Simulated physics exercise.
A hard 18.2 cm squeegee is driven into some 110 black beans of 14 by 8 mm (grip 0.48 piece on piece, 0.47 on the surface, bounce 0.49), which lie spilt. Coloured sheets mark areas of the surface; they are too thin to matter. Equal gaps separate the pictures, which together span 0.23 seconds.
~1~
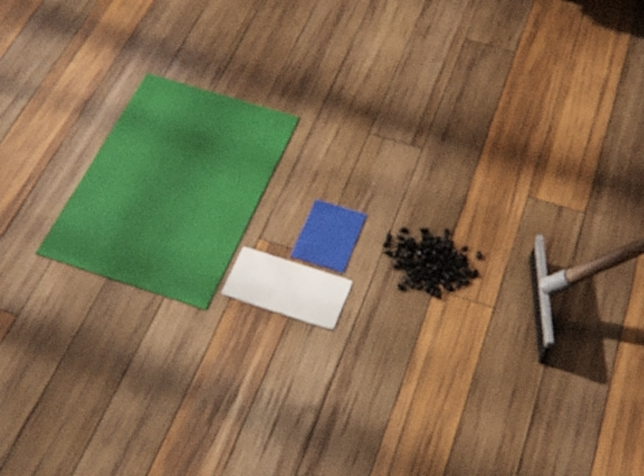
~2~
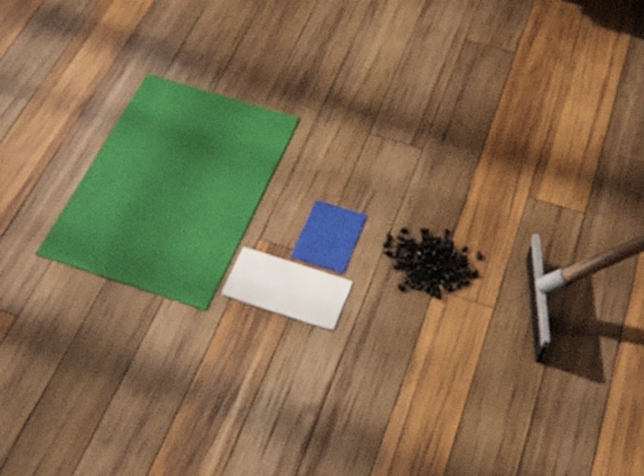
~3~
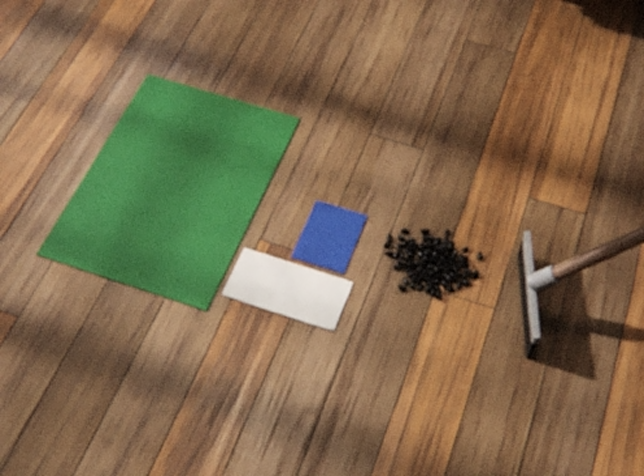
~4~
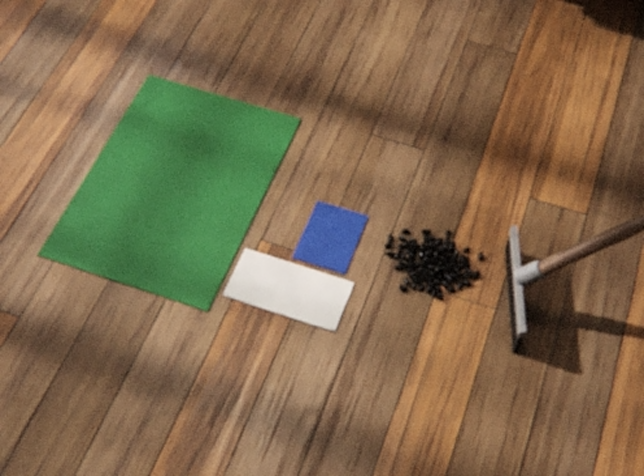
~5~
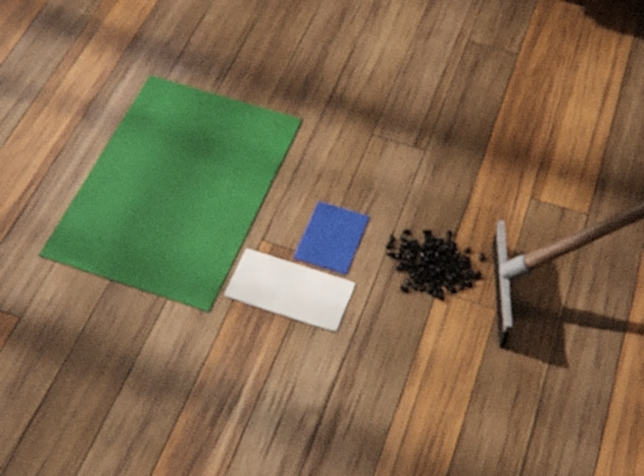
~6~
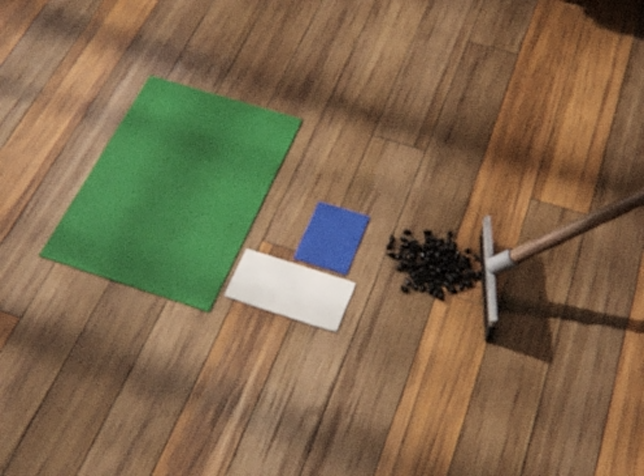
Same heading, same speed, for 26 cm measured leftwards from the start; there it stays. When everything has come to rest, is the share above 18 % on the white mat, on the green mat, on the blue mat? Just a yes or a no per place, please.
White mat, no; green mat, no; blue mat, yes.
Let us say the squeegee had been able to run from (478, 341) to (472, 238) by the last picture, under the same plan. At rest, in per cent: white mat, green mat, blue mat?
White mat 25, green mat 5, blue mat 25.
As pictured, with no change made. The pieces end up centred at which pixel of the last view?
The centre lies at about (356, 246).
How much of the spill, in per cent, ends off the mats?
Roughly 60 per cent.
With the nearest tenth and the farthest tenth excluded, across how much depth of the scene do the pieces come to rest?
Roughly 16 centimetres.
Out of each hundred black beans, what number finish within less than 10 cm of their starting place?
About 5 %.
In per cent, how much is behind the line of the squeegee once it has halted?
Around 0 per cent.
Then, 0.21 s after the last picture, squeegee 19 cm from its start, spill 13 cm wide; off the mats 100 %.
Then, 0.42 s after the last picture, squeegee 26 cm from its start, spill 16 cm wide; white mat 5 %, blue mat 40 %, off the mats 55 %.
Then, 0.60 s after the last picture, squeegee 26 cm from its start, spill 17 cm wide; white mat 5 %, blue mat 35 %, off the mats 60 %.
In the end, white mat 5 %, blue mat 30 %, green mat 5 %, off the mats 60 %.
